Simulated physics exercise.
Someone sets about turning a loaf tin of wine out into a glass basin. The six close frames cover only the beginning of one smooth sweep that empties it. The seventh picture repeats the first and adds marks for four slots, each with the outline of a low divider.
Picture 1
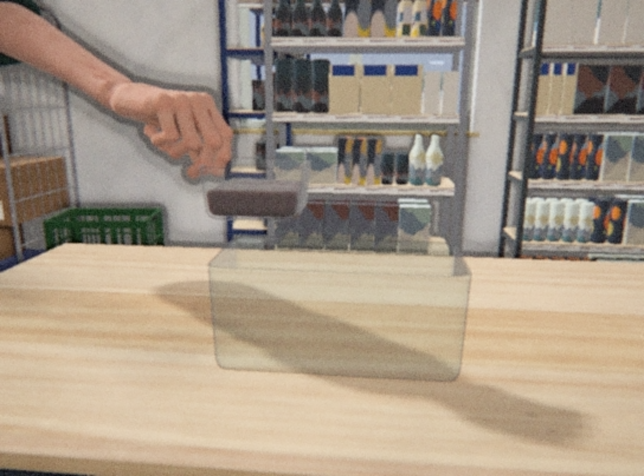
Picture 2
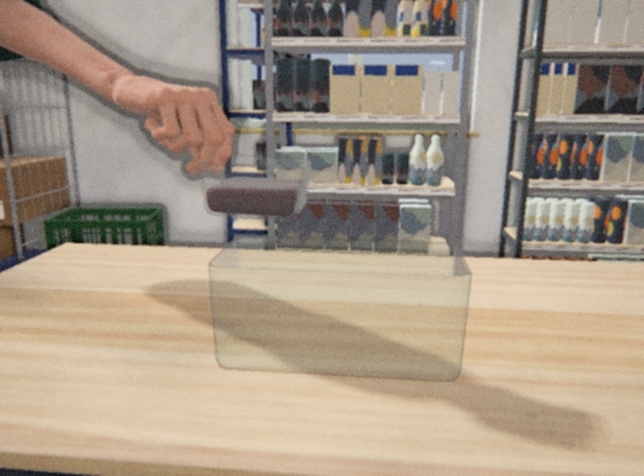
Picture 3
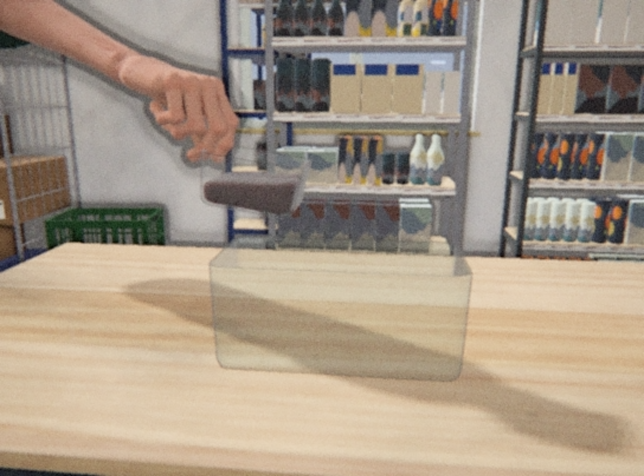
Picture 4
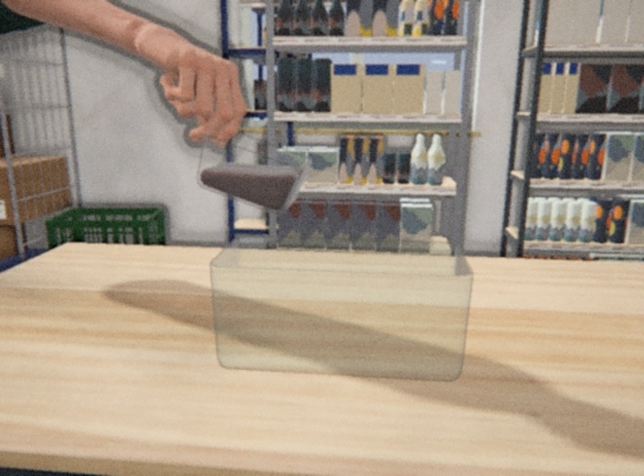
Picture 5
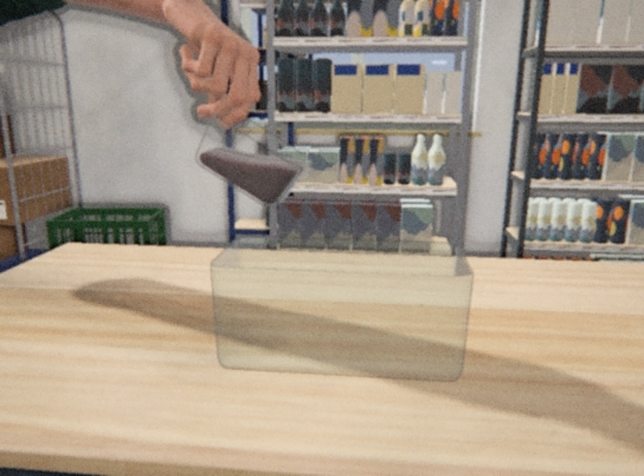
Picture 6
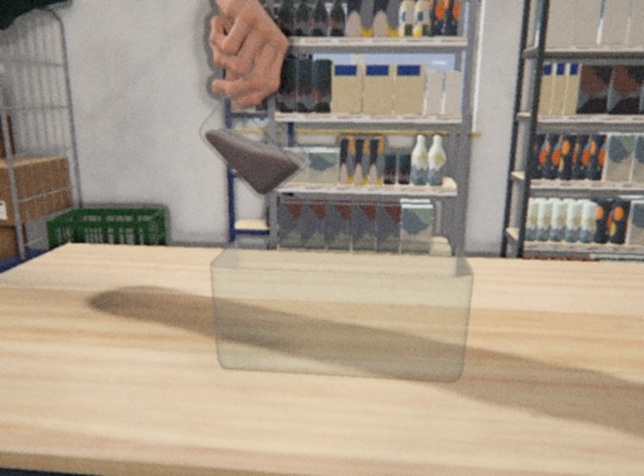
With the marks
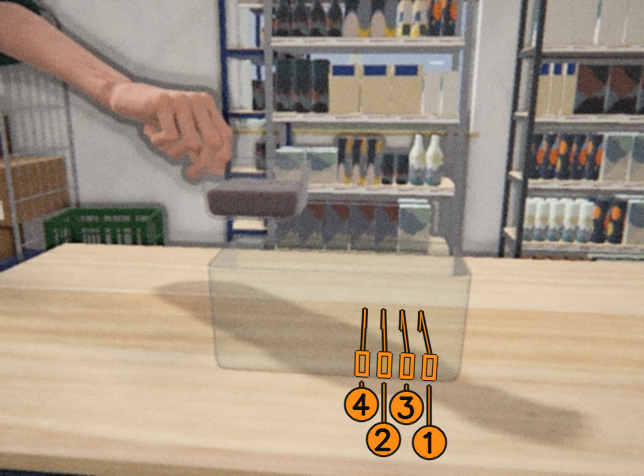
At first, a hand holds a small clear container of dark liquid level above an empty glass basin on a wooden table, with stocked shelves behind. The hand then rises and shifts right, tilting the container steadily down to the right, while the liquid stays inside and the basin remains empty.
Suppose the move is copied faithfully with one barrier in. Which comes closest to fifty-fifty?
Take 2.
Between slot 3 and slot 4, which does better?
That would be 4.
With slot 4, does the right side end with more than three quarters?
No, it does not.
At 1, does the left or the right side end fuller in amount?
More ends on the left.
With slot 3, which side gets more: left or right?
The left one.
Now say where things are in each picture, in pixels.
Upright, lip at (304, 163); basin from (216, 365) to (460, 378); nothing has left yet.
Tipped about 2°, lip at (305, 163); nothing has left yet.
Tipped about 9°, lip at (305, 163); nothing has left yet.
Tipped about 19°, lip at (306, 163); nothing has left yet.
Tipped about 31°, lip at (306, 163); nothing has left yet.
Tipped about 46°, lip at (306, 163); nothing has left yet.
On the marked copy, 1 at (429, 386); 2 at (383, 383); 3 at (406, 385); 4 at (361, 382).
If 1 is chosen, about 77 % ends left of the wall and 13 % right of it; 10 % is lost outside.
If 2 is chosen, about 49 % ends left of the wall and 44 % right of it; 6 % is lost outside.
If 3 is chosen, about 83 % ends left of the wall and 13 % right of it; 4 % is lost outside.
If 4 is chosen, about 32 % ends left of the wall and 62 % right of it; 6 % is lost outside.
